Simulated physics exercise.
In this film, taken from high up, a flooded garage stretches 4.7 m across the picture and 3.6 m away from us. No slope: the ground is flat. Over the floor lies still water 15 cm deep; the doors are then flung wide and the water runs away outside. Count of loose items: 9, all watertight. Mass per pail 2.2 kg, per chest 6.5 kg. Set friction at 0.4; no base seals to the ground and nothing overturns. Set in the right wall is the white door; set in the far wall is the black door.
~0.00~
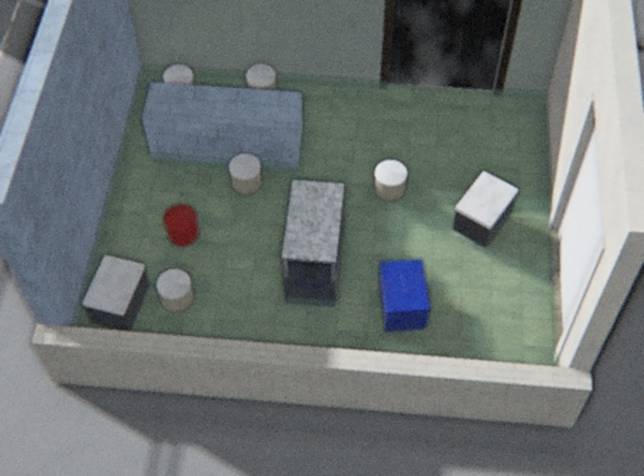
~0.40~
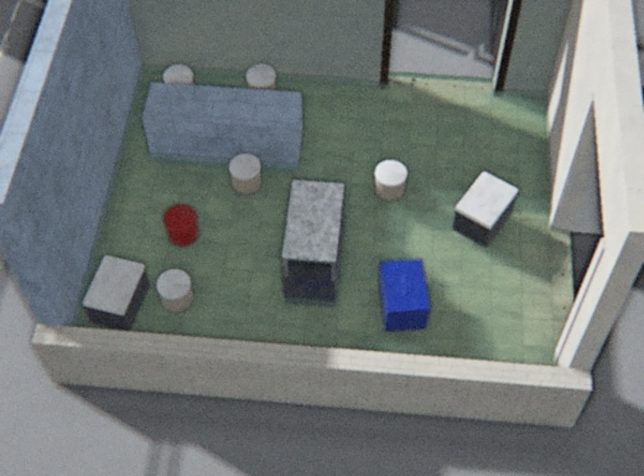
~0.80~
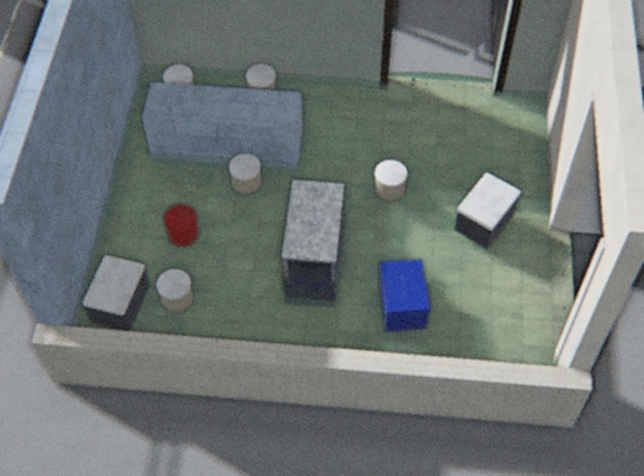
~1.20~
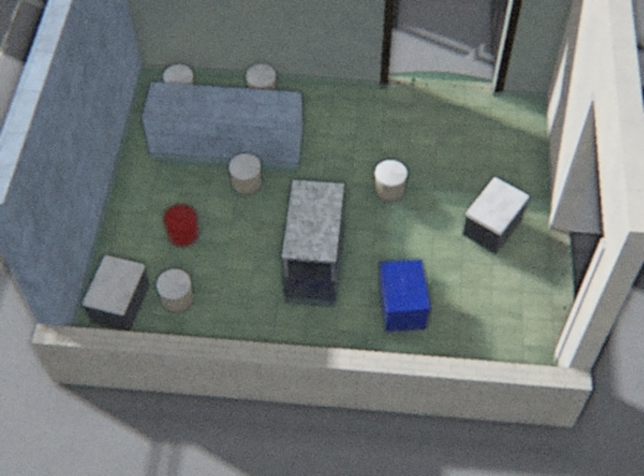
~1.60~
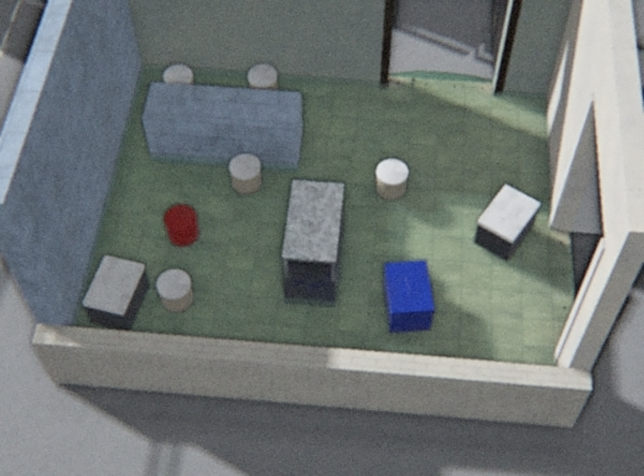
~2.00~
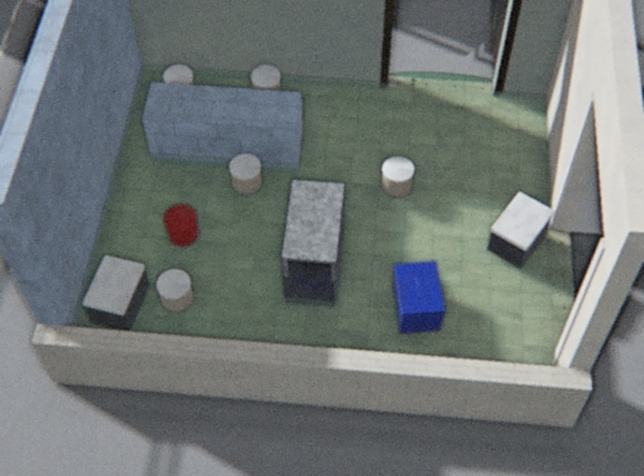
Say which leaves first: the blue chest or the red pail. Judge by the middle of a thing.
The blue one.
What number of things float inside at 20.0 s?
At that time the total is 3.
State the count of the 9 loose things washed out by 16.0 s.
6.
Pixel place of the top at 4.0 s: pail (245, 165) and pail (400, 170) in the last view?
Around (284, 164) and (449, 163).
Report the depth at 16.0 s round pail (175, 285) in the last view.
I'd say some 5 cm.
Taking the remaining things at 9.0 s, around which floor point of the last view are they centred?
Centred roughly on (342, 215).
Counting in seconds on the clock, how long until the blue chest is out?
At roughly 6.0 seconds.
After 4.0 s the blue chest is near (485, 283), 0.8 m from its start, afloat; the red pail is near (191, 216), 0.1 m from its start, afloat; 1 of 9 are out; 8 afloat.
After 9.0 s the blue chest has gone out (at 5.8 s); the red pail is near (261, 202), 0.8 m from its start, afloat; 3 of 9 are out; 6 afloat.
After 16.0 s the blue chest has gone out (at 5.8 s); the red pail is near (364, 171), 2.0 m from its start, afloat; 6 of 9 are out; 3 afloat.
After 20.0 s the blue chest has gone out (at 5.8 s); the red pail is near (474, 168), 3.1 m from its start, afloat; 6 of 9 are out; 3 afloat.
